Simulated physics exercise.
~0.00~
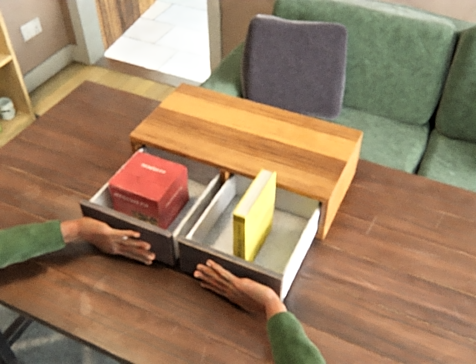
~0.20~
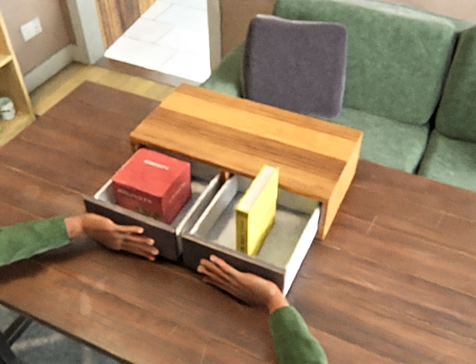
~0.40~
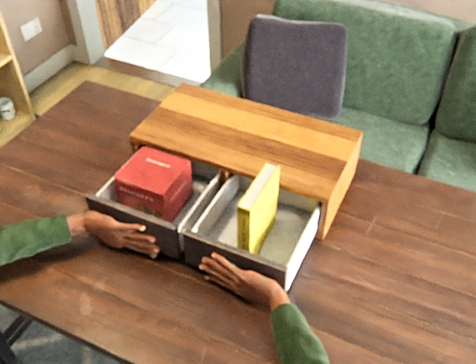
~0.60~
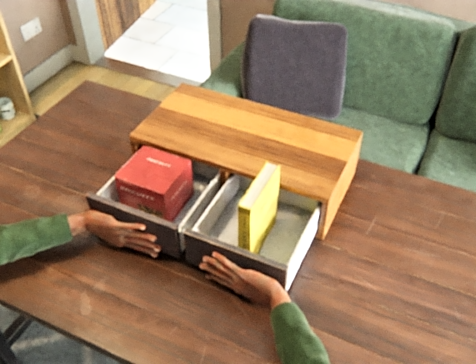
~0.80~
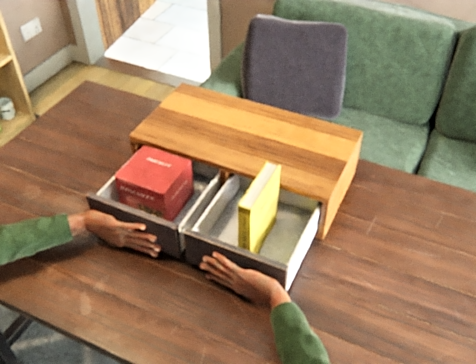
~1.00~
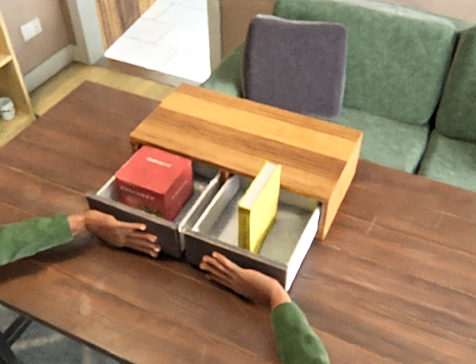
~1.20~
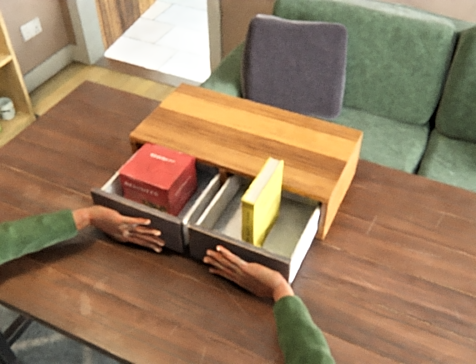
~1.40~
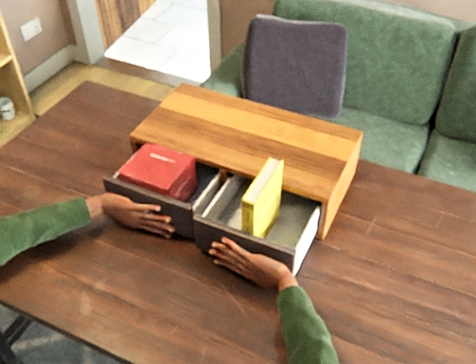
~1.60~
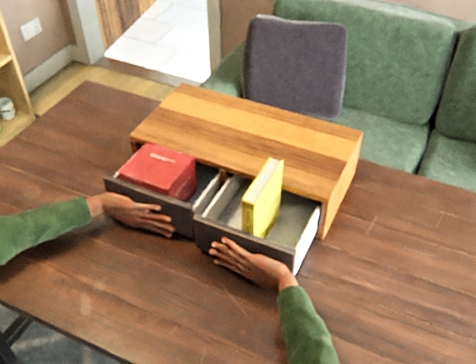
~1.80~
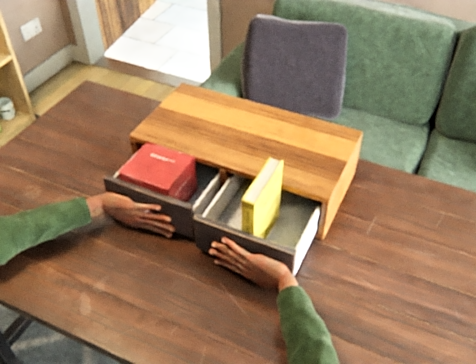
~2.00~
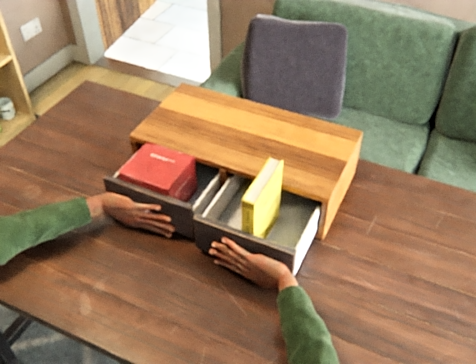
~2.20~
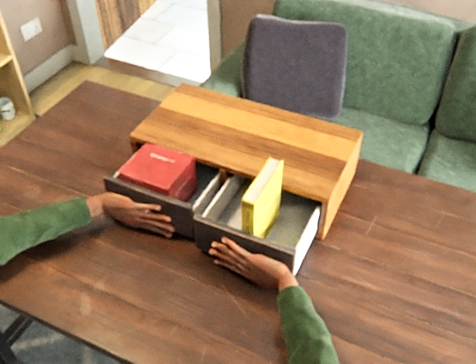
Two hands push the drawers holding a red box and yellow book partway in.
